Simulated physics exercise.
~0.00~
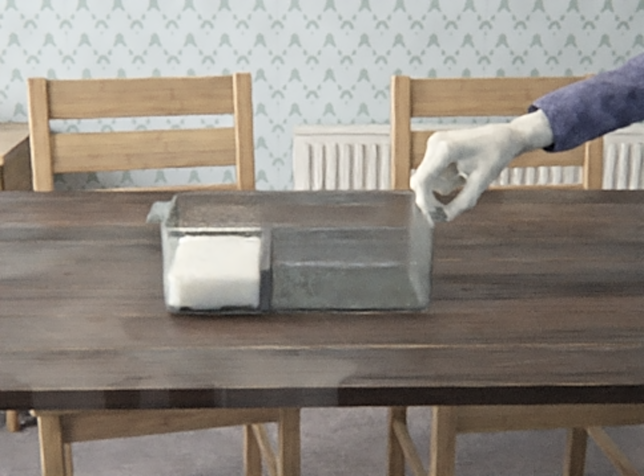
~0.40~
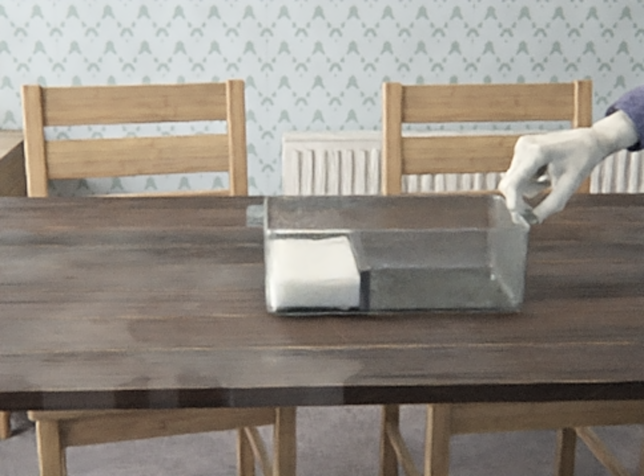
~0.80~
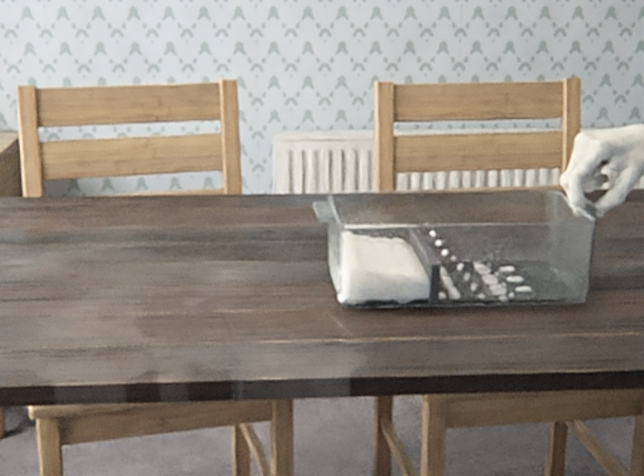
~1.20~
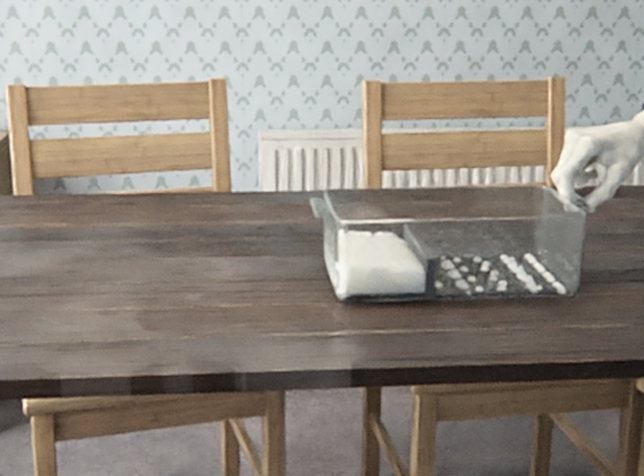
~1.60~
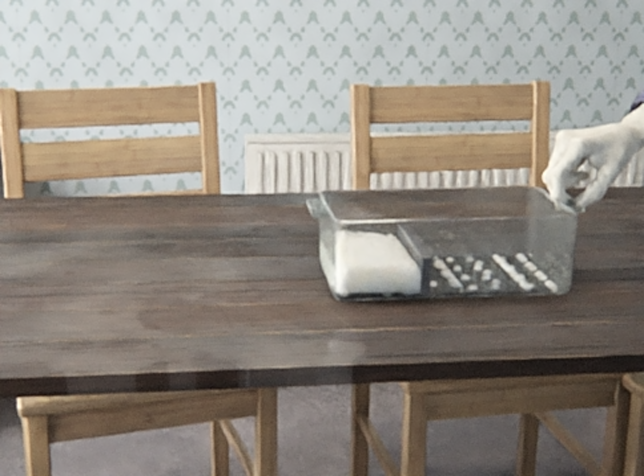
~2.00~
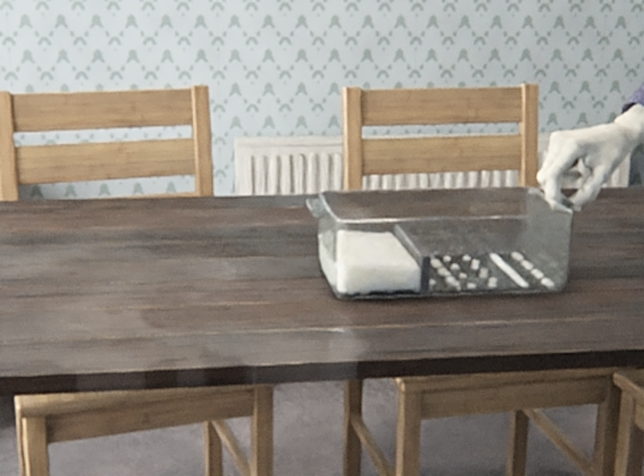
On a dark wooden dining table, a hand pulls a clear divided box rightward, white liquid splashing past the divider and staying as scattered drops.
